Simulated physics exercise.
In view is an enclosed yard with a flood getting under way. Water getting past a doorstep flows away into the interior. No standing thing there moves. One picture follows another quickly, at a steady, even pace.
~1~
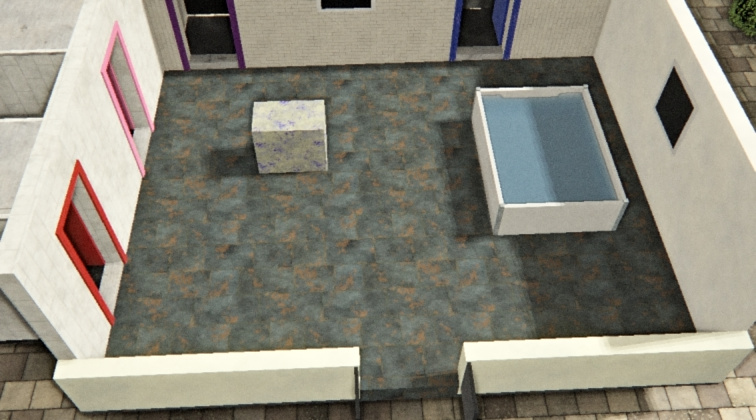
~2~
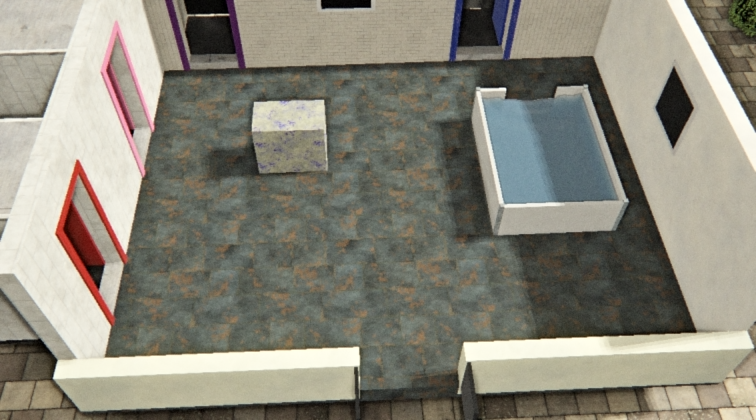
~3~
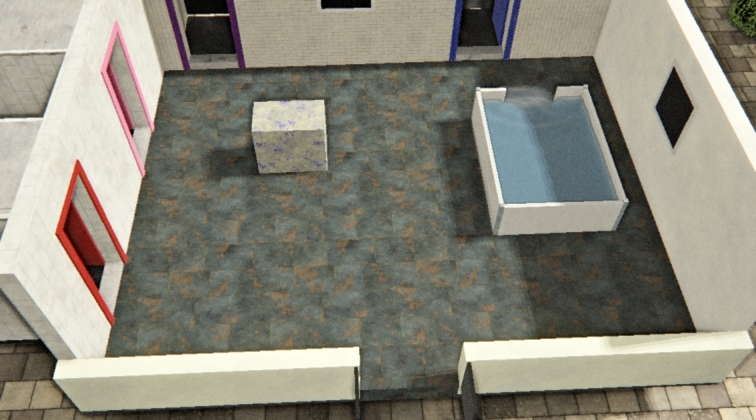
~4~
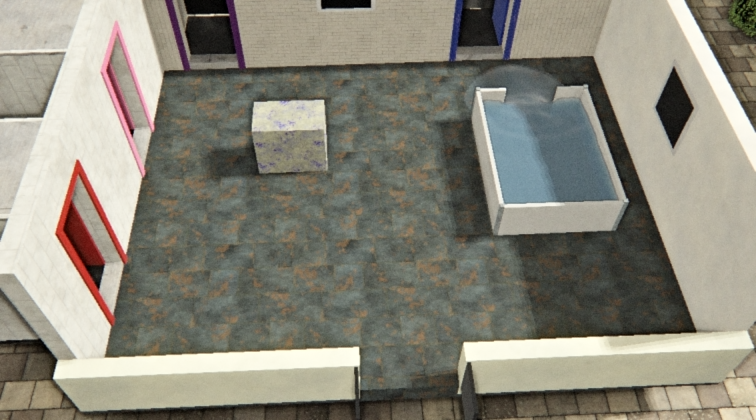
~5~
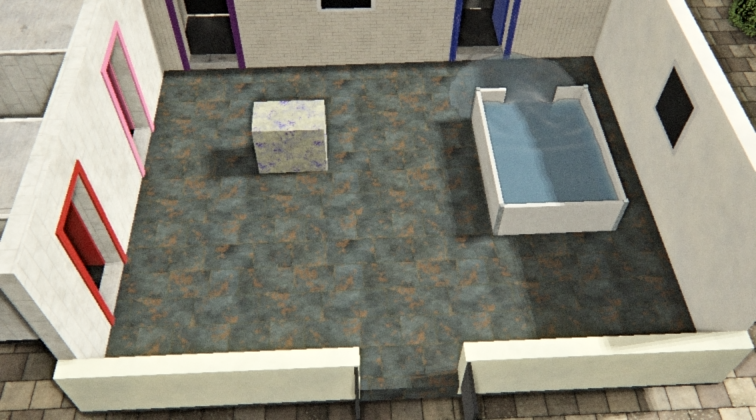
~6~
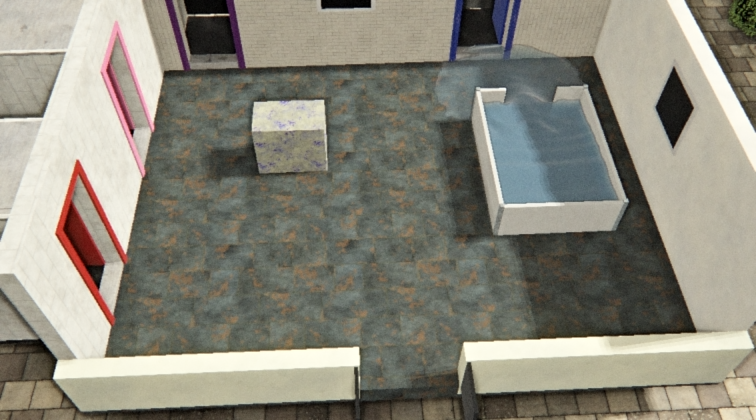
The clip opens on an enclosed yard with a speckled block and an open tank of blue water, whole and still. A gap appears in the tank's far side, and water pours out through it, then spreads in a thin, clear sheet across the floor behind the tank and toward the left.
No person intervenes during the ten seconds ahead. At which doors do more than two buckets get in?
Outcome: Red door: No more than two buckets, purple door: No more than two buckets, blue door: More than two buckets, pink door: No more than two buckets.
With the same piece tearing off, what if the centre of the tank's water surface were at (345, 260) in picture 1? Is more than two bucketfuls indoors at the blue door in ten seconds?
Well, the way I see it, the blue door never reaches the limit.
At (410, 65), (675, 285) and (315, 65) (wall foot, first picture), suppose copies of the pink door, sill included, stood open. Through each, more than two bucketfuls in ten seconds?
In turn: Takes less, keeps below it, keeps below it.
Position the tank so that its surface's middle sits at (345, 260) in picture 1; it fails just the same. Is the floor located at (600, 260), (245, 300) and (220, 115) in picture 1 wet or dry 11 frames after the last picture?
Well, in the order you listed them, they'd be unreached, unreached and unreached.
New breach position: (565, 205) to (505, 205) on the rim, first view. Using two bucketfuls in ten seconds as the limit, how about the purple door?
Check on purple - it keeps within bounds.
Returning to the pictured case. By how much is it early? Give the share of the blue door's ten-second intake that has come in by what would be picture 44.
Roughly 95 %.
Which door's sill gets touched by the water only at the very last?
My answer: The red-painted one.
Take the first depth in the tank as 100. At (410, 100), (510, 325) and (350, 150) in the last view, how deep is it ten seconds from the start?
Readings in order: Around 4, 6 and 4 %.
A moment on, water covers 10 % of the floor; the red door not reached, the purple door not reached, the blue door over two buckets in, the pink door not reached.
Next, water covers 15 % of the floor; the red door not reached, the purple door not reached, the blue door far over two buckets in, the pink door not reached.
Then, water covers 35 % of the floor; the red door not reached, the purple door wet at the sill, nothing in, the blue door far over two buckets in, the pink door not reached.
Later, water covers 50 % of the floor; the red door wet at the sill, nothing in, the purple door wet at the sill, nothing in, the blue door far over two buckets in, the pink door wet at the sill, nothing in.
In the end, water covers 85 % of the floor; the red door wet at the sill, nothing in, the purple door wet at the sill, nothing in, the blue door far over two buckets in, the pink door wet at the sill, nothing in.
